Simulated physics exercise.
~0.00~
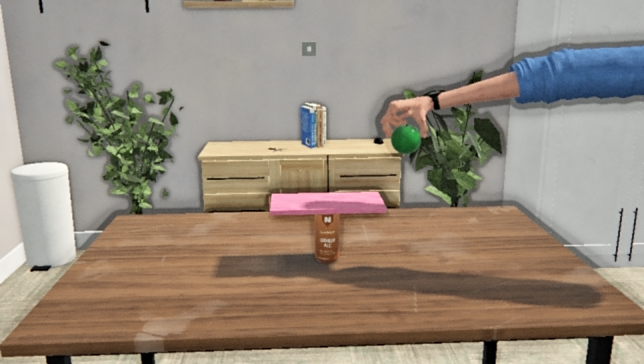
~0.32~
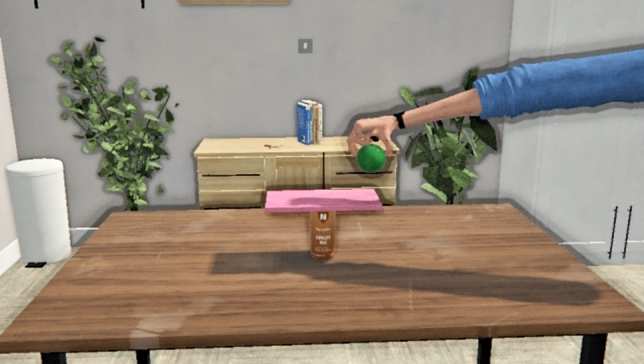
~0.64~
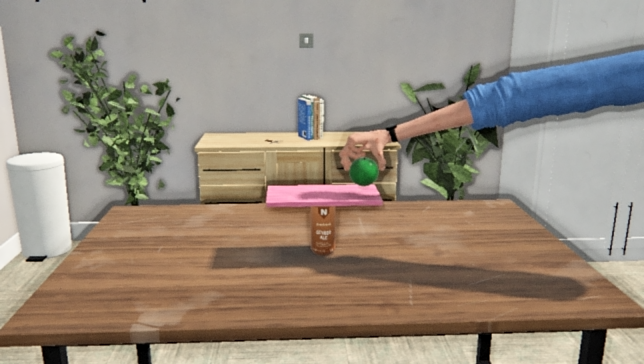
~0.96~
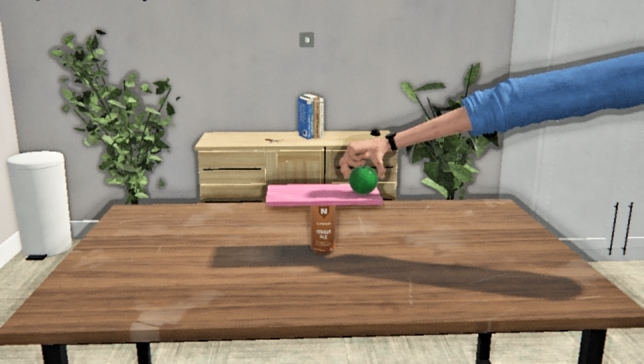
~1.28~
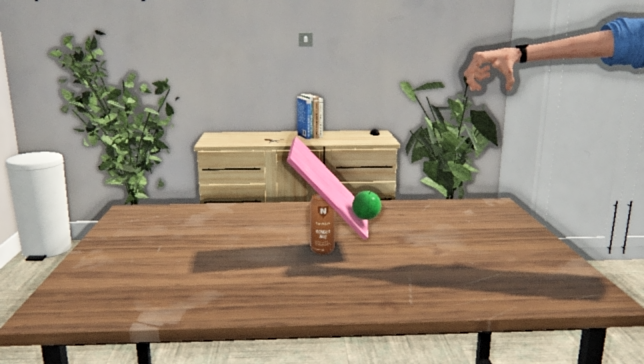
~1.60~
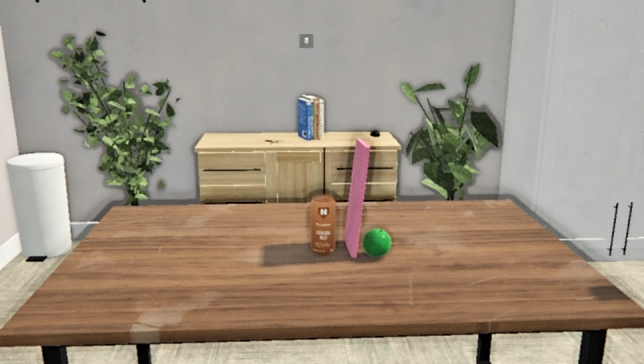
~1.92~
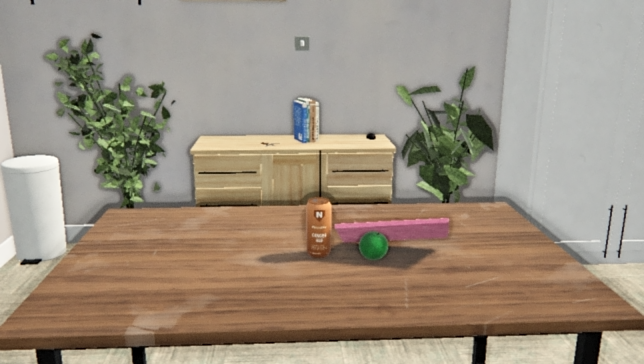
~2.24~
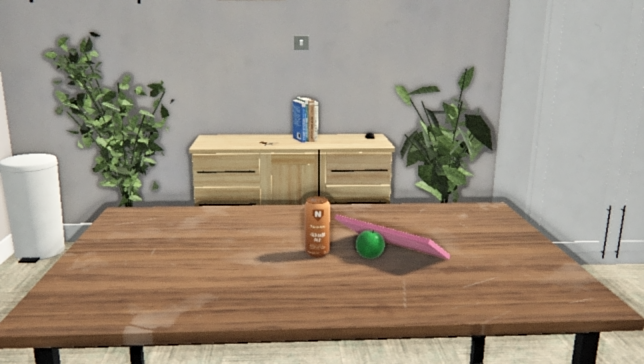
A green apple was lowered by a hand onto the right side of a pink board balanced on an orange can, and once released, the board tipped right and both fell to the table, the board ending up leaning beside the still-standing can.
